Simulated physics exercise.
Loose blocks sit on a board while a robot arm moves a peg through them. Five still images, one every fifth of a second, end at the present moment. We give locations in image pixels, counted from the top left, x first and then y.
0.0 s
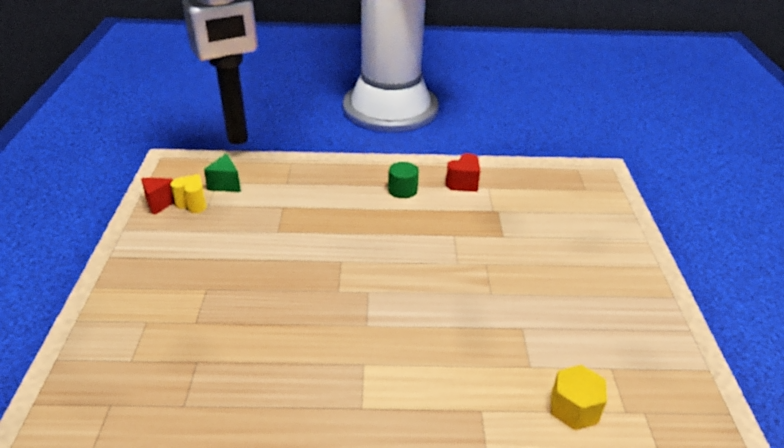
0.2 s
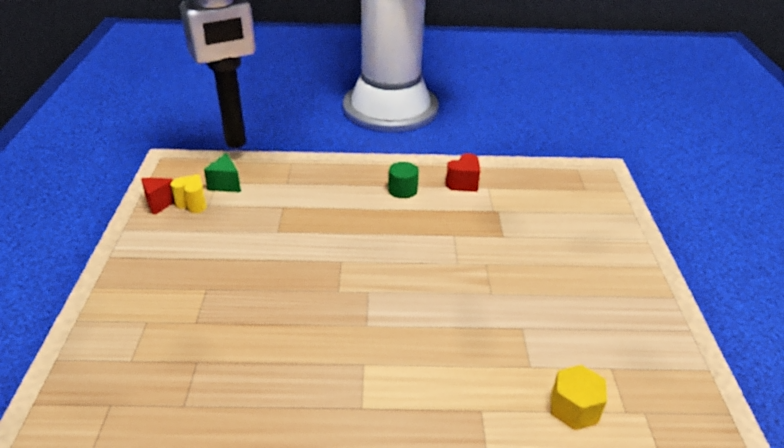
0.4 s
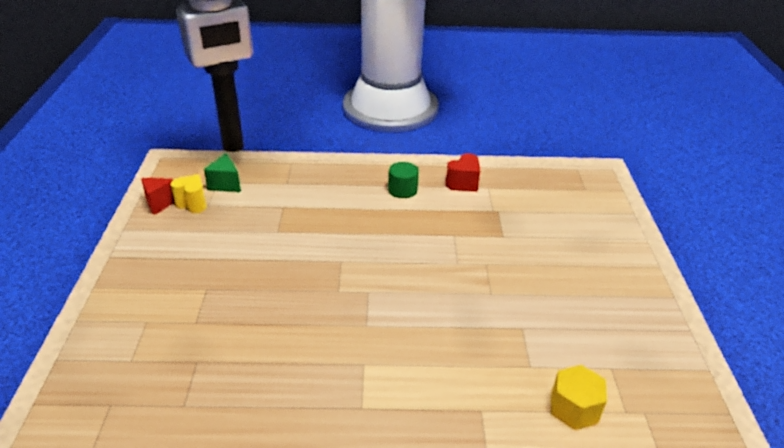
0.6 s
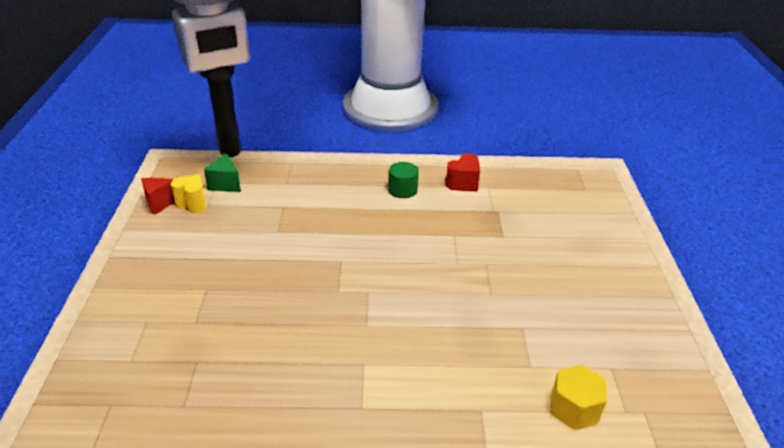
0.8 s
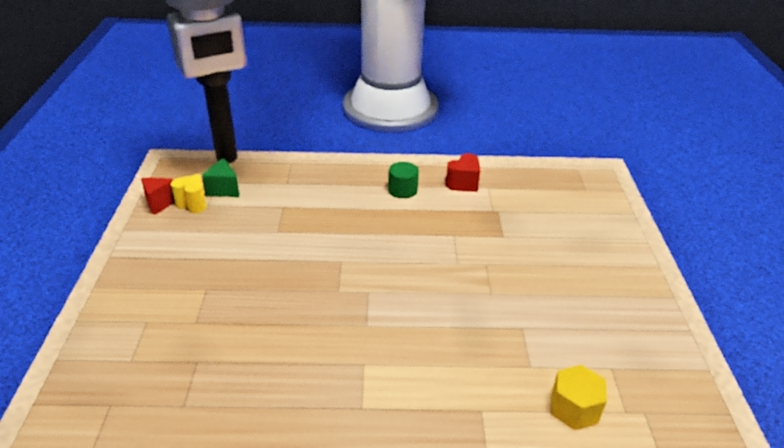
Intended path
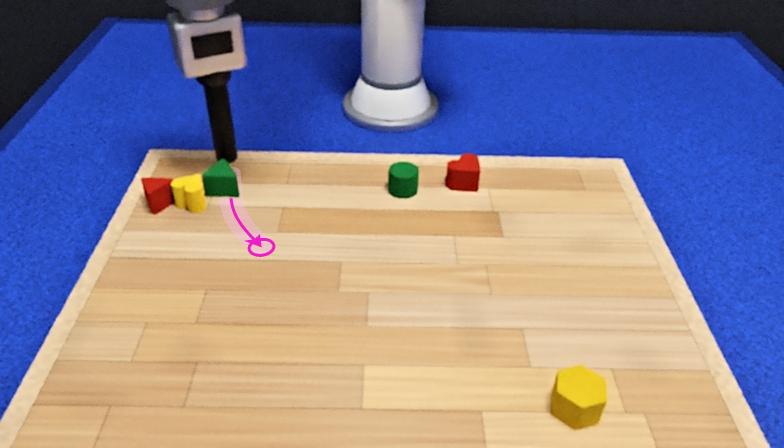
A robot arm's dark peg dips slowly down and slightly left at the back left of a pale wooden board on blue carpet, seen from above by a still camera. Beside it sit a green triangular block, a yellow block and a red triangular one, with a green cylinder, red heart and yellow hexagon elsewhere. The peg reaches the green triangular block and nudges it slightly.
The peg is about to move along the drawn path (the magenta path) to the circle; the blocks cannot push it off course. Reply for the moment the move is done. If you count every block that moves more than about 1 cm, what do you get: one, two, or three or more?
The number will come to 1.
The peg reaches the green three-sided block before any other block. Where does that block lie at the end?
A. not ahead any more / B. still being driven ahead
A
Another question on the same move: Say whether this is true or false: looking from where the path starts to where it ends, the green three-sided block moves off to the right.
That claim is true.
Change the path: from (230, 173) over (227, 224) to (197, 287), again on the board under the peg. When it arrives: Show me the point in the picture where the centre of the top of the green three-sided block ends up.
It will end up at (166, 260).
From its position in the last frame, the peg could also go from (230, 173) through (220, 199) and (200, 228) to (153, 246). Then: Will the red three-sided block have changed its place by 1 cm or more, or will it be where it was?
At the end, its place is the same.
The line goes from (230, 173) over (234, 210) to (262, 247).
What follows on the original path. One third of the way, peg at (229, 184); green three-sided block at (216, 195), turned 10° clockwise.
Two thirds of the way, peg at (238, 209); green three-sided block at (209, 212), turned 80° clockwise.
At the end, peg at (260, 233); yellow heart-shaped block unmoved; green three-sided block at (212, 214), turned 100° clockwise.
